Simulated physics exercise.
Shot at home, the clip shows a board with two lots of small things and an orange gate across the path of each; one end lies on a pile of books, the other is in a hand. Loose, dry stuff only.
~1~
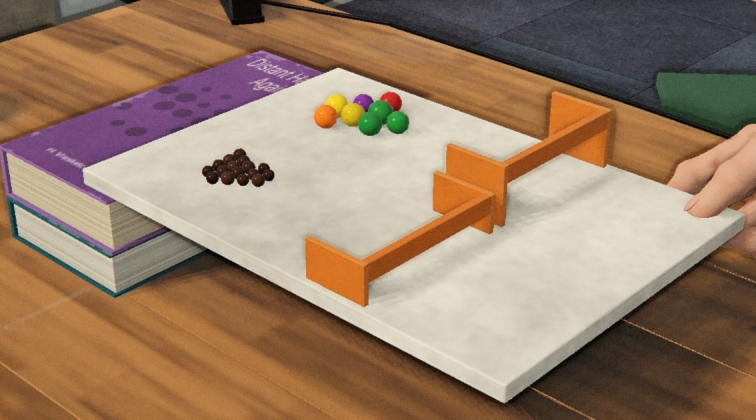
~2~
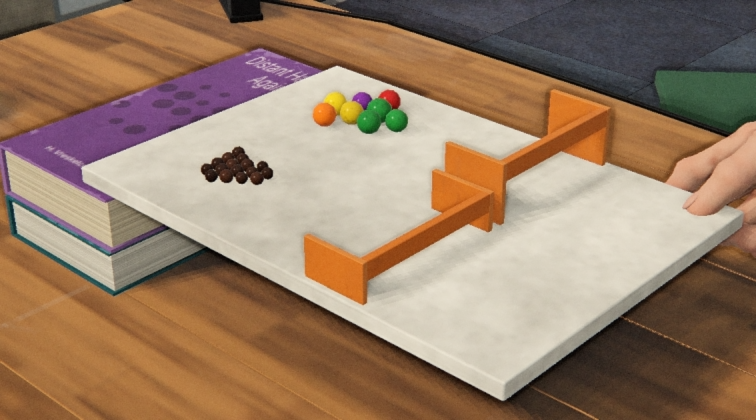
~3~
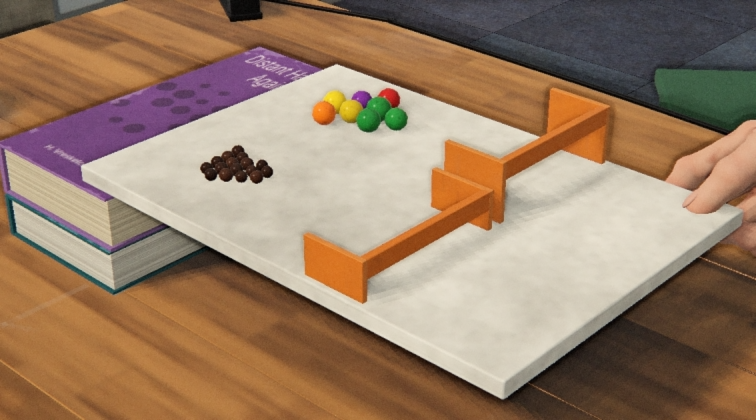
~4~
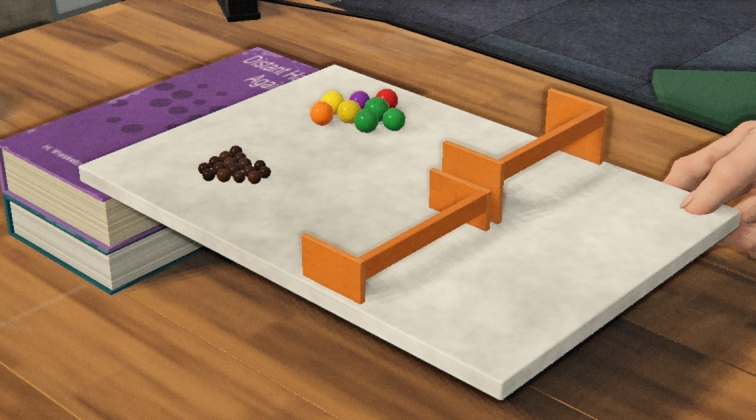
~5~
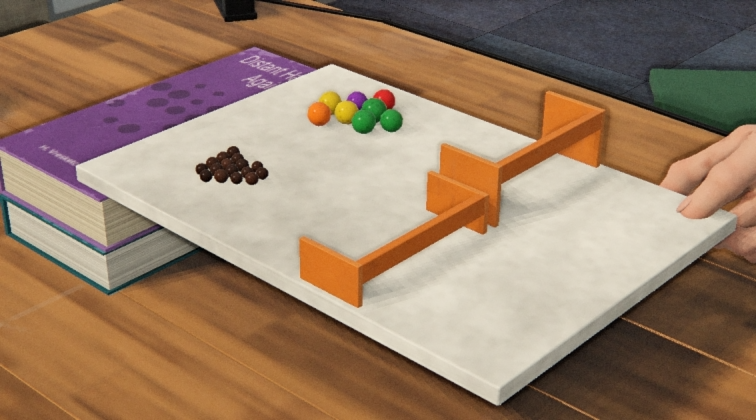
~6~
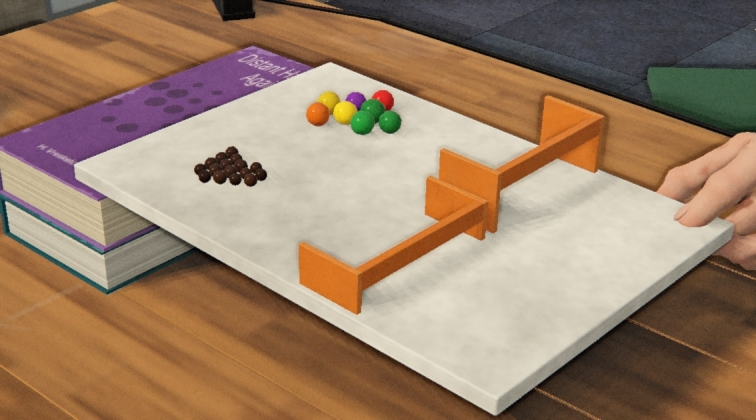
A hand lowered the right end of a pale board very slightly, its other end resting on stacked books, while the small brown balls and colourful balls stayed in place behind the orange gates.
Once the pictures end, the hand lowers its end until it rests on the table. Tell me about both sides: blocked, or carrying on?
The front handful makes it under. Meanwhile the back handful makes it under.
Then, 0.20 s on from there, board sloping at 7°; front handful where it was; back handful where it was.
Then, 0.46 s on from there, board sloping at 12°; front handful on its way down; back handful on its way down.
Then, 0.74 s on from there, board resting at 13°; front handful the whole lot past its gate; back handful the whole lot past its gate.
In the end, board resting at 13°; front handful the whole lot past its gate; back handful the whole lot past its gate.
